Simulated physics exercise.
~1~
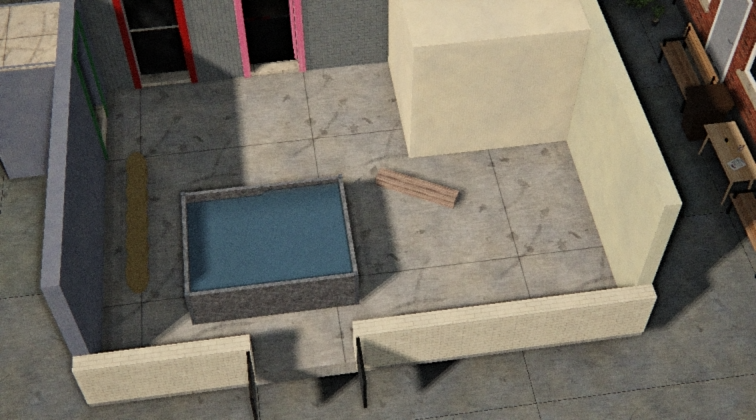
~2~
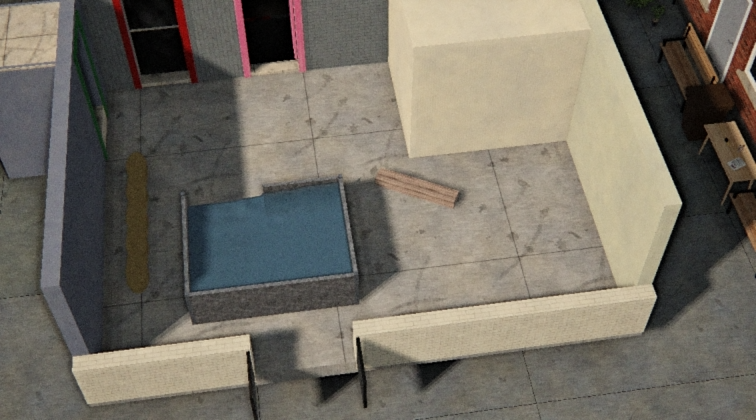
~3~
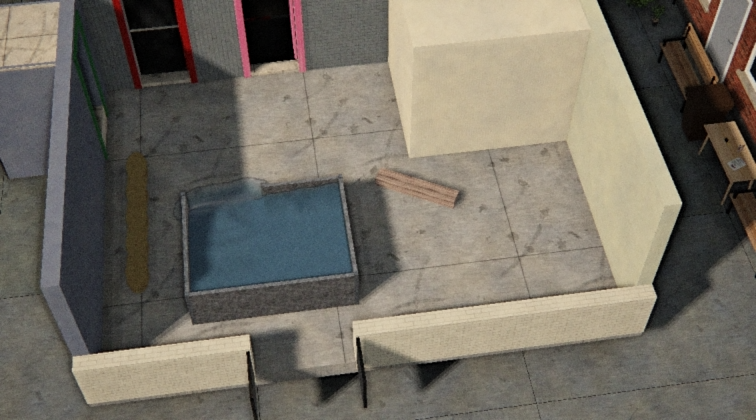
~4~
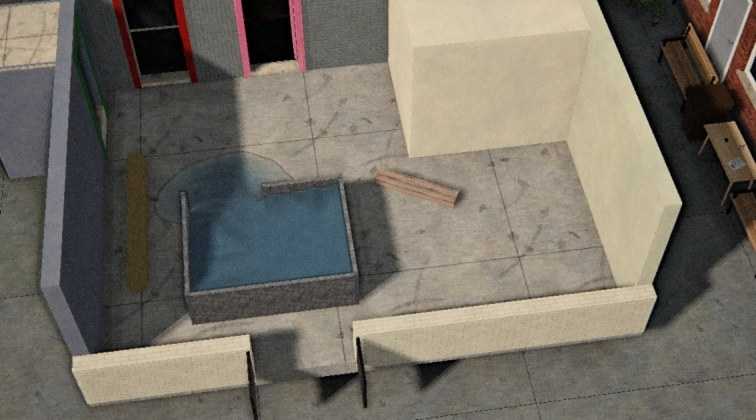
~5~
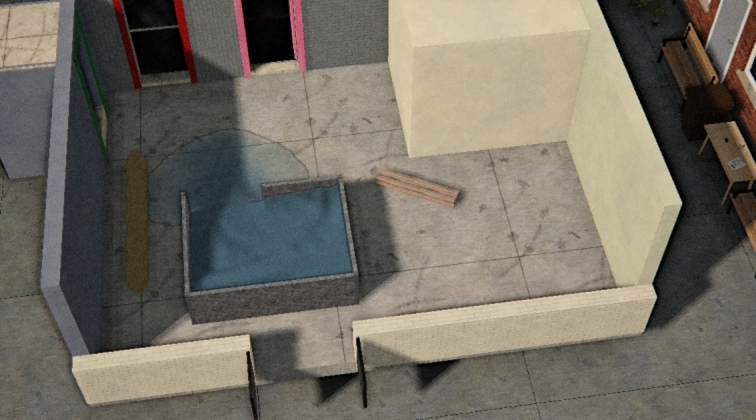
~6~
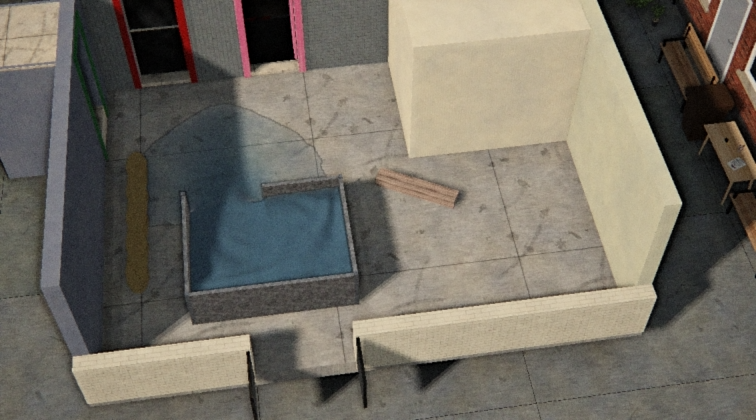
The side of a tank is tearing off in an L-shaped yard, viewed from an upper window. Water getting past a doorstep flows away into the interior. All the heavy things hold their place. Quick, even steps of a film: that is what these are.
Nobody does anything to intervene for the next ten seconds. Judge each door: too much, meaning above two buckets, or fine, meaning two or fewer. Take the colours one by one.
Red door: Too much, green door: Fine, pink door: Too much.
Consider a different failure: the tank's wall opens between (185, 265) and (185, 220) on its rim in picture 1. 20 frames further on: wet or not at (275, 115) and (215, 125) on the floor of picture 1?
As listed: Submerged, submerged.
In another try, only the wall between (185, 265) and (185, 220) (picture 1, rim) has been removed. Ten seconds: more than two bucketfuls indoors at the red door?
Note: Red door admits more.
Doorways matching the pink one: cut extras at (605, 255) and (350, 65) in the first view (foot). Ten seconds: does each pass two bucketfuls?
Per door: Within the limit; past the limit.
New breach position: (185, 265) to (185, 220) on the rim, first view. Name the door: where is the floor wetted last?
The pink door, I reckon.
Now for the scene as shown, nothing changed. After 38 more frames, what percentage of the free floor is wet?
My estimate is close to 60 per cent.
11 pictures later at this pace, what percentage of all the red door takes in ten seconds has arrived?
Around 25 in a hundred.
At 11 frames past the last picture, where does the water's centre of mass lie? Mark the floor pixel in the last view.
I'd put it at around (242, 206).
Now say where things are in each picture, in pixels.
In the first picture, still water in the water tank at (267, 236).
In the second picture, water pours out on the water tank's far side and has run to a hidden place.
In the third picture, water pours out on the water tank's far side and has run to (264, 185).
In the fourth picture, water pours out on the water tank's far side and has run to (240, 155).
In the fifth picture, the front is at (234, 133), out from the gap on the water tank's far side.
In the sixth picture, the front is at (209, 111), out from the gap on the water tank's far side.
A moment on, water covers 30 % of the floor; the red door under two buckets in, the green door not reached, the pink door under two buckets in.
Next, water covers 30 % of the floor; the red door far over two buckets in, the green door wet at the sill, nothing in, the pink door over two buckets in.
Then, water covers 40 % of the floor; the red door far over two buckets in, the green door wet at the sill, nothing in, the pink door far over two buckets in.
Later, water covers 60 % of the floor; the red door far over two buckets in, the green door wet at the sill, nothing in, the pink door far over two buckets in.
In the end, water covers 85 % of the floor; the red door far over two buckets in, the green door wet at the sill, nothing in, the pink door far over two buckets in.
